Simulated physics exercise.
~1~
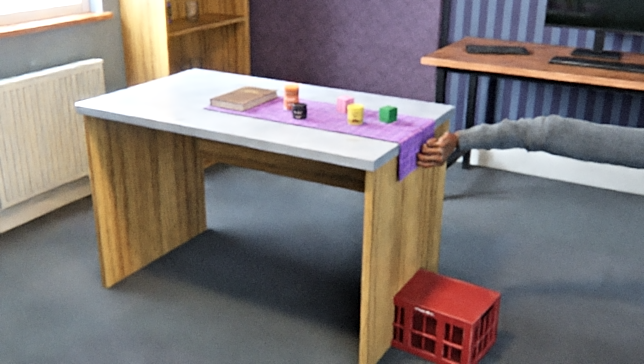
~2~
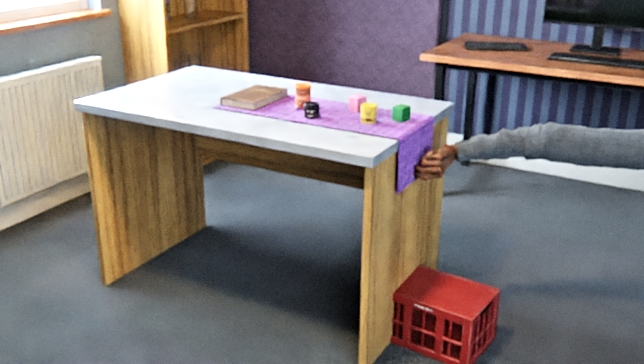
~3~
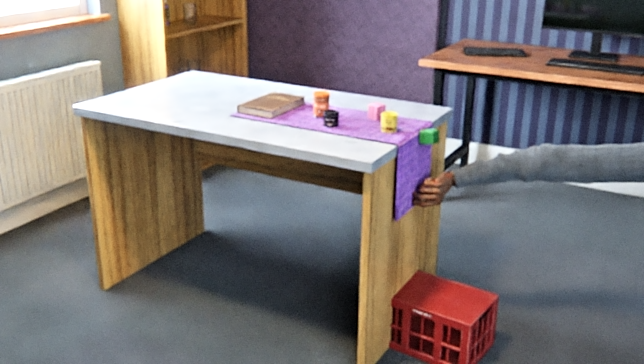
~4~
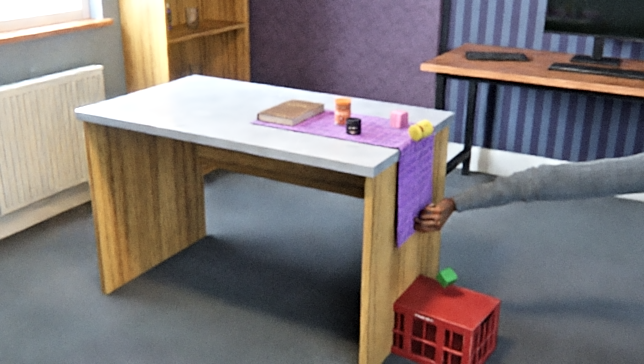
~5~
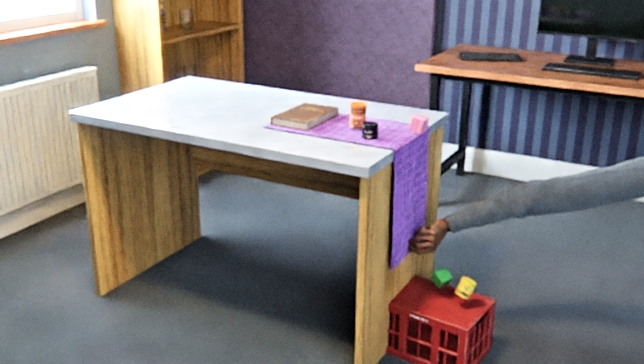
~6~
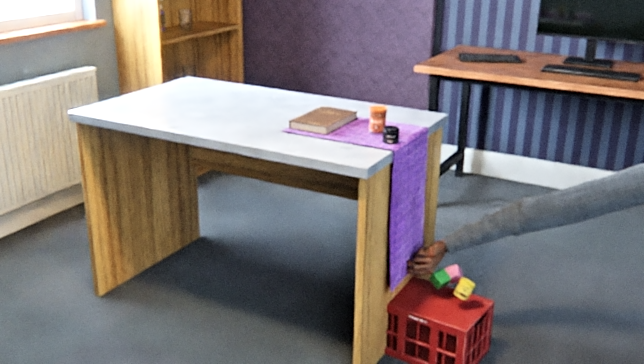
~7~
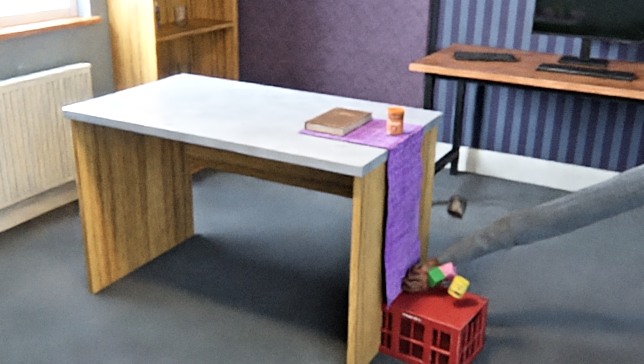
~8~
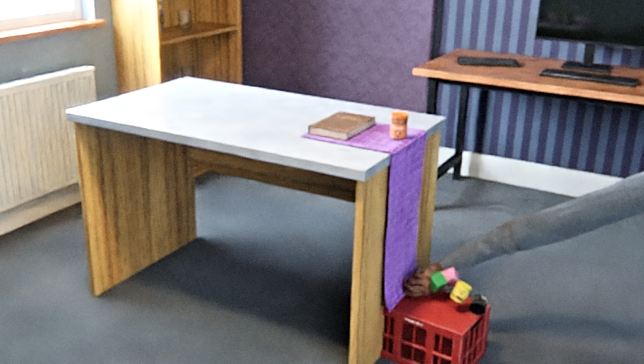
On a table, a hand pulls a purple cloth down, dropping four objects toward a crate.
